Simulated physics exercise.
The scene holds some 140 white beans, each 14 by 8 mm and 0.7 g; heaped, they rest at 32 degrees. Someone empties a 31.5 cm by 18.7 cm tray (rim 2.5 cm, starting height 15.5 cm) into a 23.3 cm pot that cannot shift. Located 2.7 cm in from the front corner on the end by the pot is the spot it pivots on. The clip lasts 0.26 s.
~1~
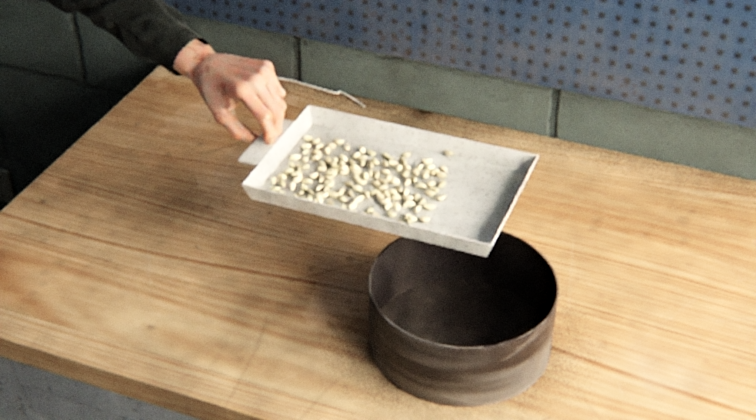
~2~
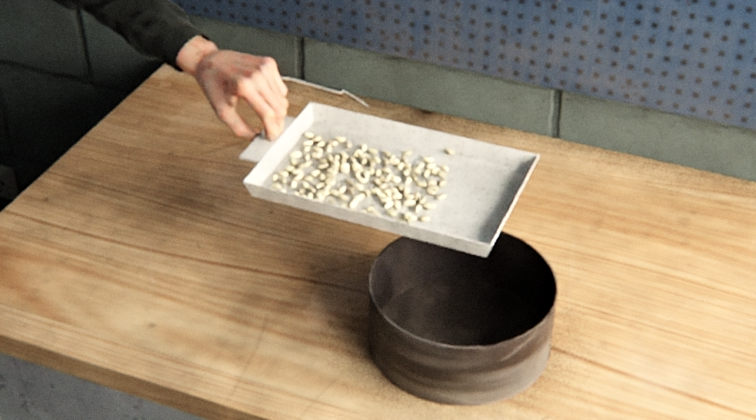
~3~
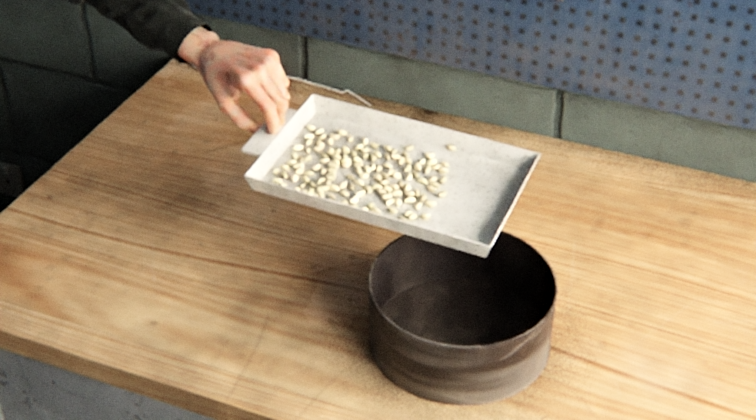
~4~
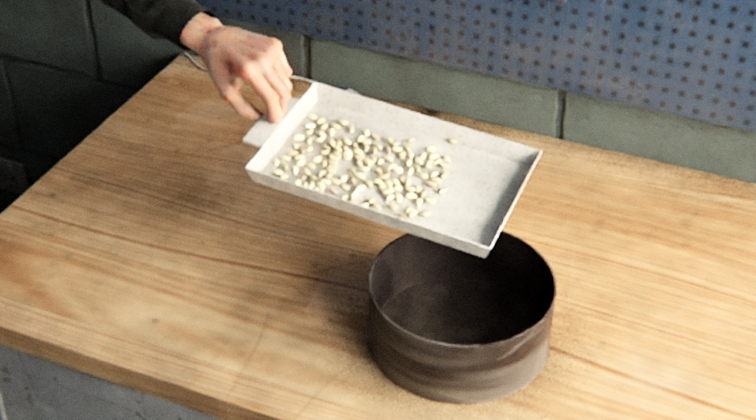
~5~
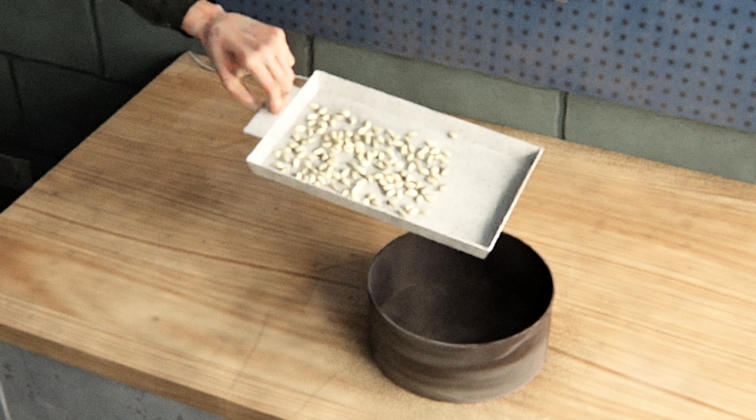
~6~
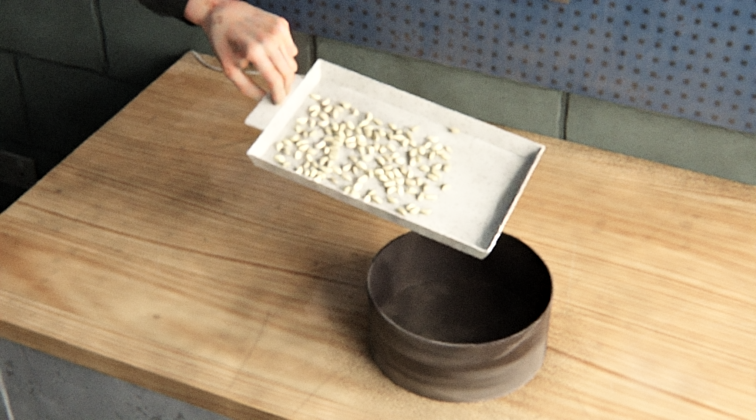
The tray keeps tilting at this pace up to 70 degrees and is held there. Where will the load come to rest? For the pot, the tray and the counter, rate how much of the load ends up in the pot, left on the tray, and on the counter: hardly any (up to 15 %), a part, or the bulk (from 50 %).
Pot: The bulk; tray: A part; counter: Hardly any.
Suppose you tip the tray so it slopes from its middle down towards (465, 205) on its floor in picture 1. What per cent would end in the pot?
The share would be about 15 percent.
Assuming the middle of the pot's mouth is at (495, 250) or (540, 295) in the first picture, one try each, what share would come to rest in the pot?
That gives roughly 25 per cent and then 70 per cent.
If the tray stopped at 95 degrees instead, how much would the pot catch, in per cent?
Roughly 100 %.
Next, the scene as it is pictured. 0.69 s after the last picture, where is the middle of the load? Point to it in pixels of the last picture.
I'd put it close to (467, 236).
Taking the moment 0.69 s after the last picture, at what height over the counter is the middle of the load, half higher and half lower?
Roughly 18 centimetres, give or take.
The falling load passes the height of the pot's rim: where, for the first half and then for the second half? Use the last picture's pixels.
Near (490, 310) at first, near (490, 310) afterwards.
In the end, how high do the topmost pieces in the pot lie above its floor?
1.5 cm.
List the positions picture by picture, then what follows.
The first frame shows tray tilt 0 degrees, front corners at (250, 182) and (488, 240); middle of the pieces at (362, 182); pot at (463, 282).
The second frame shows tray tilt 1 degrees, front corners at (251, 180) and (487, 241); middle of the pieces at (362, 181).
The third frame shows tray tilt 3 degrees, front corners at (252, 174) and (487, 241); middle of the pieces at (364, 176).
The fourth frame shows tray tilt 6 degrees, front corners at (253, 166) and (487, 243), lowest corner right front; middle of the pieces at (364, 170).
The fifth frame shows tray tilt 10 degrees, front corners at (254, 158) and (486, 244), lowest corner right front; middle of the pieces at (365, 164).
The sixth frame shows tray tilt 13 degrees, front corners at (255, 151) and (485, 246), lowest corner right front; middle of the pieces at (366, 159); pot at (460, 281).
Then, 0.41 s after the last picture, tilt 40 degrees; the tray holds 100 %, the pot 0 %.
Then, 0.69 s after the last picture, tilt 59 degrees; the tray holds 90 %, the pot 0 %.
Then, 1.07 s after the last picture, tilt 70 degrees; the tray holds 45 %, the pot 50 %.
In the end, pot 70 %, tray 30 %, counter 0 %.
